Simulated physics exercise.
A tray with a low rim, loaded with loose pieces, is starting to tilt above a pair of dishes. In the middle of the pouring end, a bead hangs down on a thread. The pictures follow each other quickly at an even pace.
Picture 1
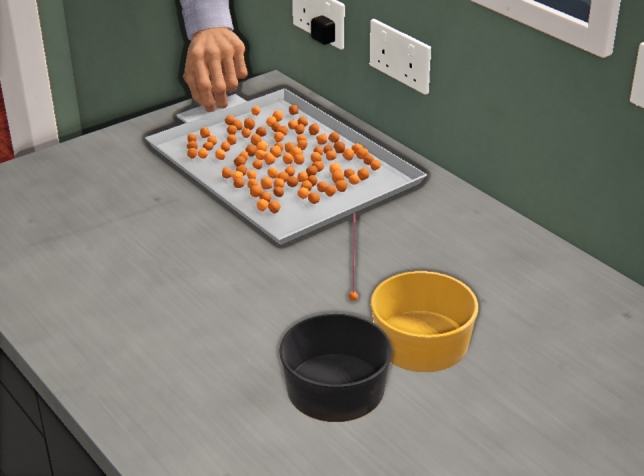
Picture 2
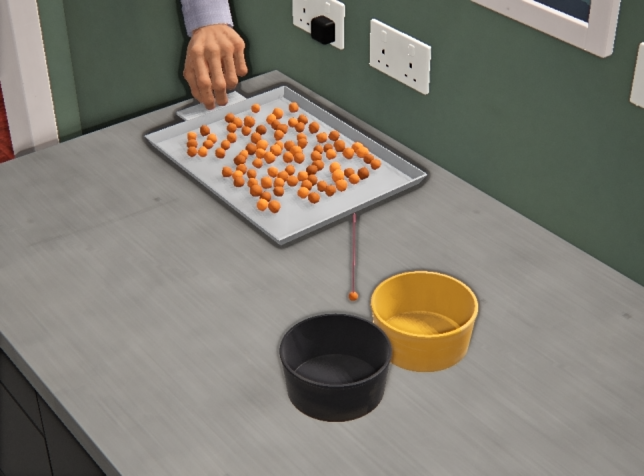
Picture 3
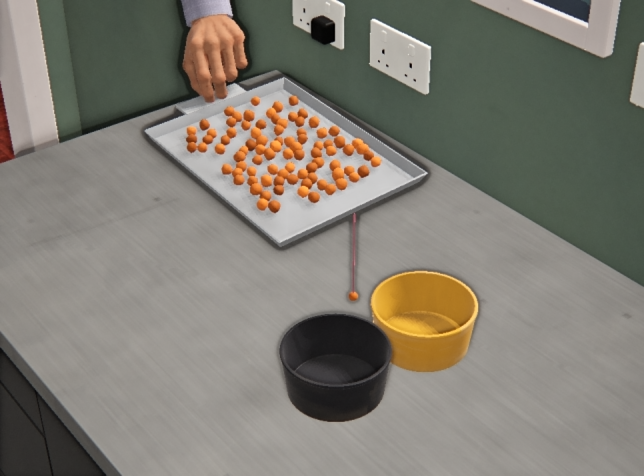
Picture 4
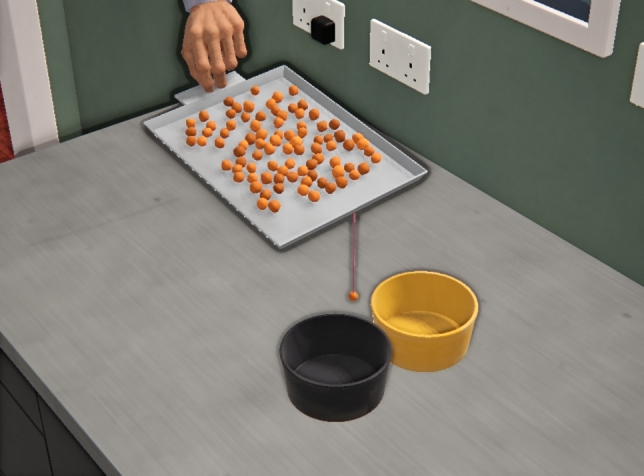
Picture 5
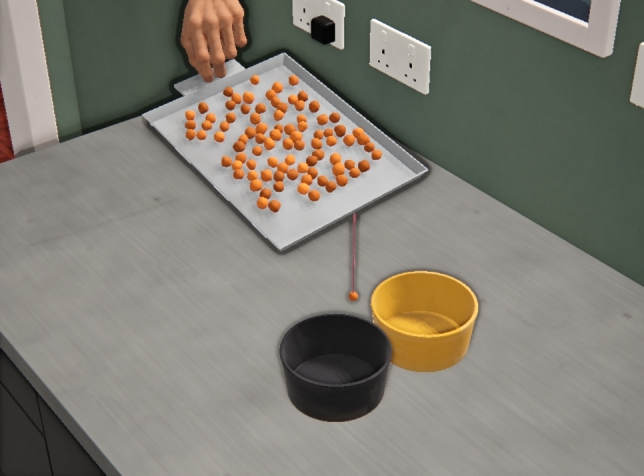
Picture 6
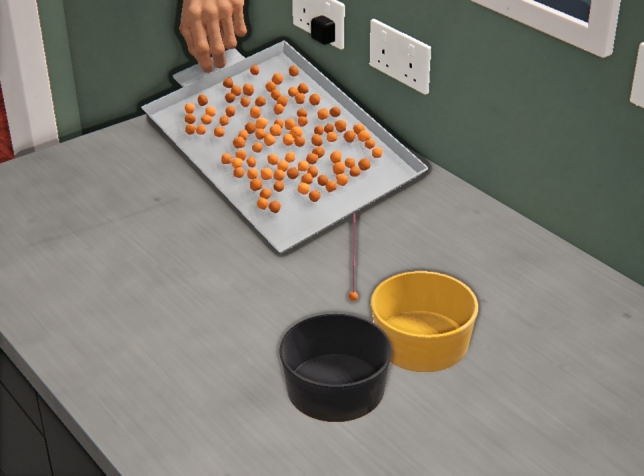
A hand raises the back of a tray of coated peanuts above two dishes.
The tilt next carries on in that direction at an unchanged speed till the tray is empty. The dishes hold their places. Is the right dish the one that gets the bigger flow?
The fuller dish will be the one on the left.
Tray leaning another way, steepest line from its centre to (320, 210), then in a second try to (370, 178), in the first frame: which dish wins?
Try 1: The left-side dish; try 2: The right-side dish.
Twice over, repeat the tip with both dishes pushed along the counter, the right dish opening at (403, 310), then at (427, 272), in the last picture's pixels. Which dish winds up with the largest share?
In the first try it's the left-side dish, and in the second it's the left-side dish.
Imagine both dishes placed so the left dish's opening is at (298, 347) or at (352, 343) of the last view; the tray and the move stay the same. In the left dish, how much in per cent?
First placement: 90 per cent; second placement: 50 per cent.
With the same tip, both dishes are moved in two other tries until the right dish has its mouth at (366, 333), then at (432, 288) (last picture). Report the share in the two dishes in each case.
You'd see around 60 per cent and then around 50 per cent.
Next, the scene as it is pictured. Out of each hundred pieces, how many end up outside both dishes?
I'd say roughly 30 per cent of the load.
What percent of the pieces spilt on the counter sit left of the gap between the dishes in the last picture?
Estimate: Near 100 per cent.
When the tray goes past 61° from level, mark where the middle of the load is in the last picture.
I'd put it at about (298, 264).
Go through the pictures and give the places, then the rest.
In the first frame, corners of the pouring end near (280, 234) and (419, 174), level; middle of the load near (288, 158), coated peanuts; left dish near (370, 394); right dish near (459, 345); bead on its thread near (353, 296).
In the second frame, corners of the pouring end near (280, 235) and (419, 174), level; middle of the load near (288, 157).
In the third frame, corners of the pouring end near (281, 237) and (419, 172), tipped barely, lowest at the left corner; middle of the load near (288, 154).
In the fourth frame, corners of the pouring end near (281, 240) and (420, 171), tipped a little, lowest at the left corner; middle of the load near (288, 149).
In the fifth frame, corners of the pouring end near (281, 243) and (420, 169), tipped a little, lowest at the left corner; middle of the load near (288, 144).
In the sixth frame, corners of the pouring end near (281, 245) and (420, 167), tipped clearly, lowest at the left corner; middle of the load near (288, 140); left dish near (370, 394); right dish near (459, 345).
Shortly afterwards, tray tipped steeply; near half on the tray; near a quarter in the left dish; only a few in the right dish; a little outside both; near a quarter in the air.
Next, tray tipped right over; near two thirds in the left dish; only a few in the right dish; near a quarter outside both.
Some moments later, tray tipped past a quarter turn; near two thirds in the left dish; only a few in the right dish; near a quarter outside both.
In the end, tray tipped past a quarter turn; near two thirds in the left dish; only a few in the right dish; near a quarter outside both.
